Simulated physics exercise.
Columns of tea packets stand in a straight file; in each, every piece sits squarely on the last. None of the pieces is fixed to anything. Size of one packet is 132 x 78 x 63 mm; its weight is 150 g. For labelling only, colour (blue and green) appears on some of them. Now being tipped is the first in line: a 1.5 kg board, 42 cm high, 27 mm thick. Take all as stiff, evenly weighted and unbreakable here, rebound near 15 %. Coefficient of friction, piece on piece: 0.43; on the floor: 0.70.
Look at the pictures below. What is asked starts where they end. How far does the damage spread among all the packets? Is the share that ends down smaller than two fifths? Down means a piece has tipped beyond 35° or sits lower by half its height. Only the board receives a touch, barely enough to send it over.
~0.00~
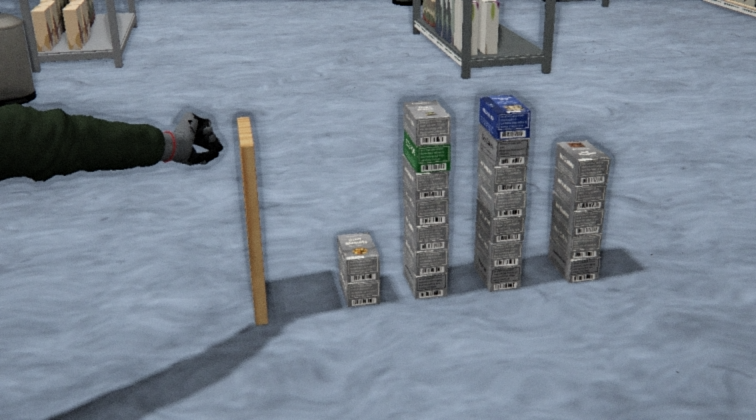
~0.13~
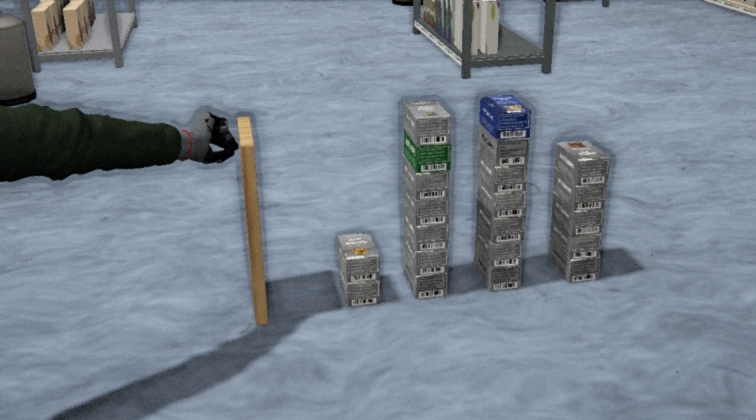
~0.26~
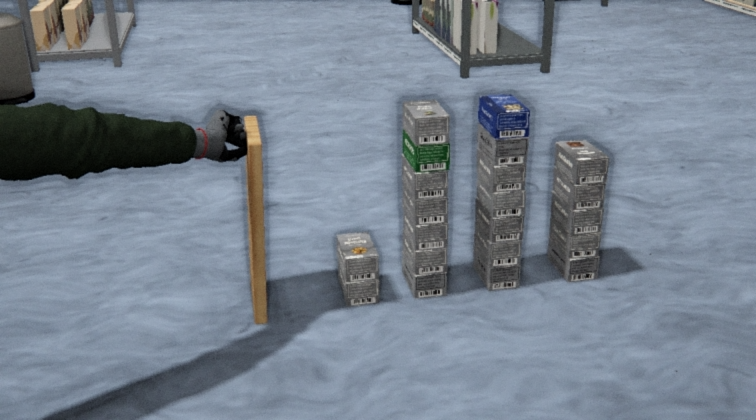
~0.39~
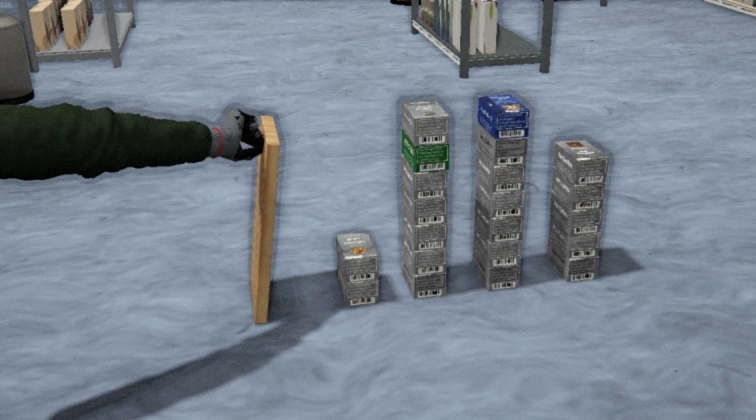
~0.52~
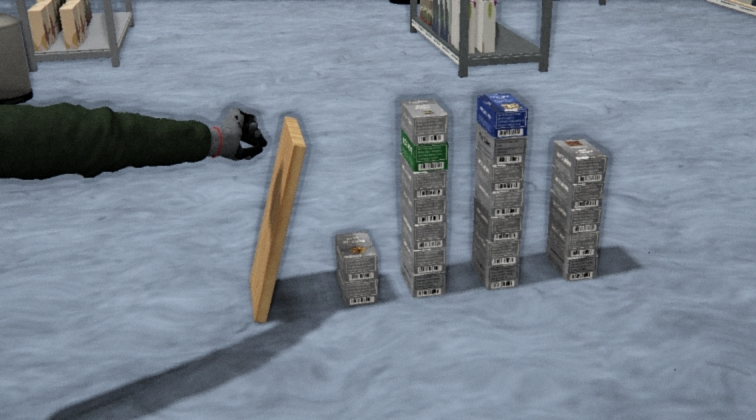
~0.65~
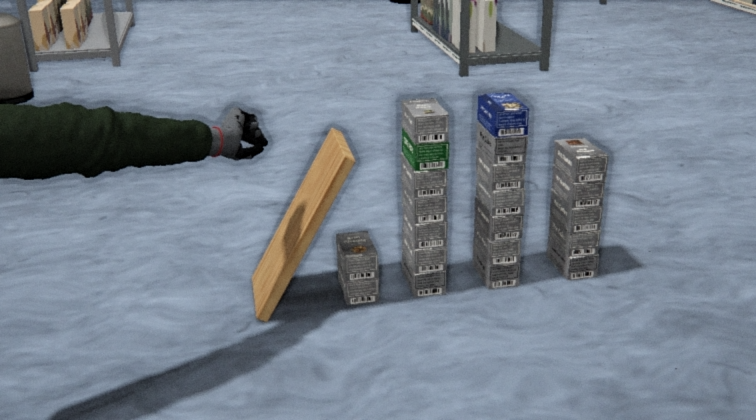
Yes, fewer than two in five are down.
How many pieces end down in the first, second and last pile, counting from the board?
First 0, second 4, last 0.
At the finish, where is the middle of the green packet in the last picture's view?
It comes to rest around (415, 184) in the last view.
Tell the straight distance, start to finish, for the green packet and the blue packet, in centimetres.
Green 8, blue 0.
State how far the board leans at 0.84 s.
Roughly 70°.
Around 0.84 s, board 69° from upright; none of the 21 packets down, 7 disturbed; green packet tipped 13°.
Around 1.06 s, board 57° from upright; 4 of the 21 packets down; green packet tipped 55°, 7 cm lower; blue packet tipped 3°.
Around 1.40 s, board 59° from upright; 4 of the 21 packets down; green packet tipped 51°, 8 cm lower; blue packet tipped 5°.
Finally (2.5 s), board 59° from upright; 4 of the 21 packets down; green packet tipped 52°, 8 cm lower; blue packet unmoved. That is 19 per cent. Seen by the last camera, middles, green packet near (415, 184), blue packet near (502, 115).
